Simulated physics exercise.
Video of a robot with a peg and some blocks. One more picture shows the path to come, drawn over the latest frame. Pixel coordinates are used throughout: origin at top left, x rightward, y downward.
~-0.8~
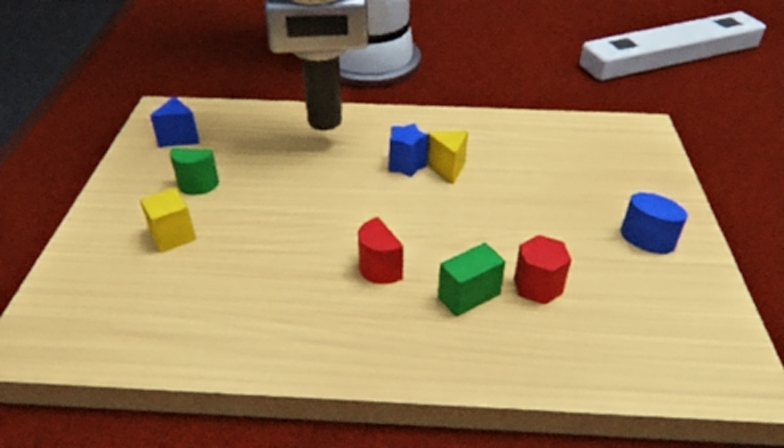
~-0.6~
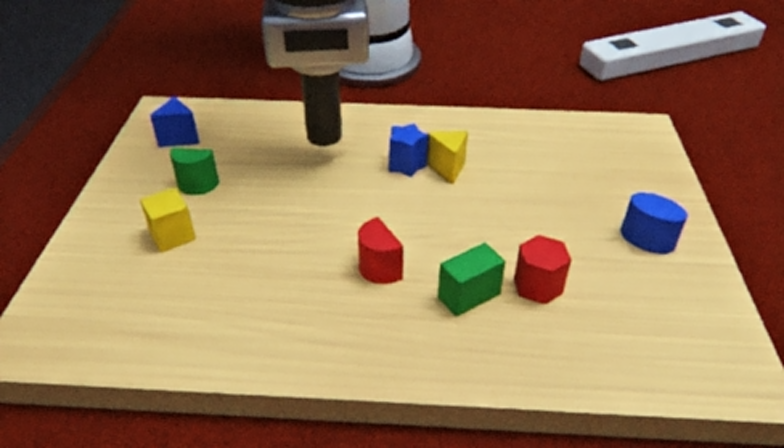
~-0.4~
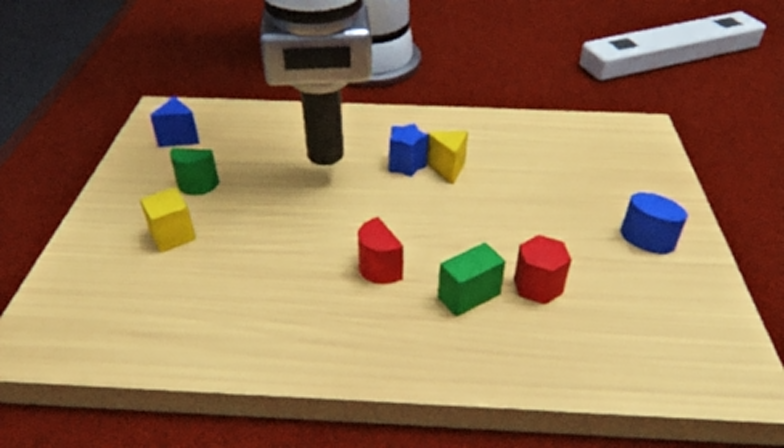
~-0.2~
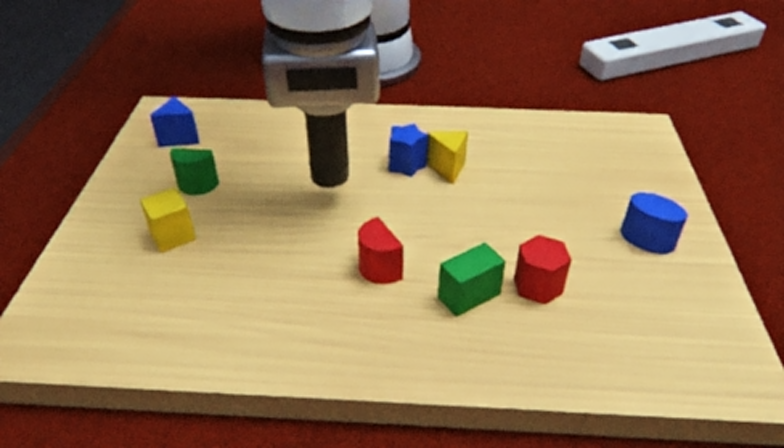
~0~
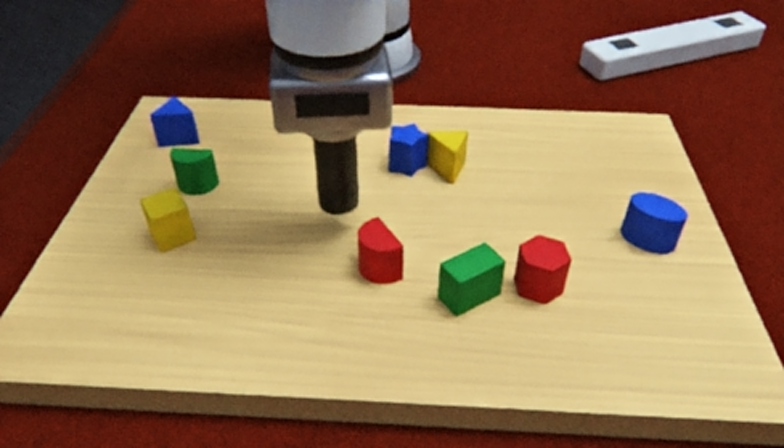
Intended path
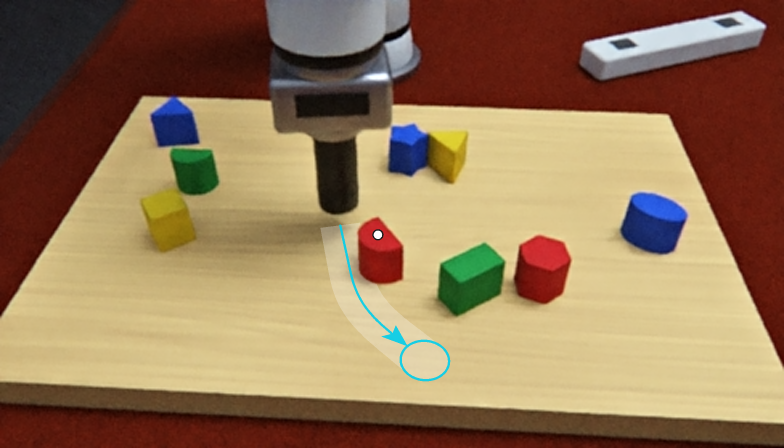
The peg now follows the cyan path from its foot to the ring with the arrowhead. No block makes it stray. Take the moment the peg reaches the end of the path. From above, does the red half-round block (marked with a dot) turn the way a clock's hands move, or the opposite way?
From overhead, anticlockwise.
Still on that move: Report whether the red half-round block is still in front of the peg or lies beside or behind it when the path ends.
It lies beside or behind the peg.
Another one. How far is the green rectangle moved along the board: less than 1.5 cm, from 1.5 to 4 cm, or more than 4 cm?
It will fall in the lowest band, under 1.5 cm.
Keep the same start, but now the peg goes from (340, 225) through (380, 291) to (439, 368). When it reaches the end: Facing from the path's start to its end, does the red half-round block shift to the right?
No - that is not the case.
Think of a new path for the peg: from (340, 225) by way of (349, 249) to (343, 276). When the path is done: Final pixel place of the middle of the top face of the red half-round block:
The middle of its upper face will lie at (386, 254).
Path on the board, from (340, 225) over (350, 269) and (374, 317) to (425, 360); the dot is on the red half-round block.
On the path given first. One third of the way, peg (349, 248); red half-round block (391, 249), turned 25° anticlockwise.
Two thirds of the way, peg (374, 295); red half-round block (425, 270), turned 100° anticlockwise; green rectangle (479, 260).
At the end, peg (426, 338); red half-round block (436, 276), turned 155° anticlockwise; green rectangle (479, 257), turned 15° clockwise.
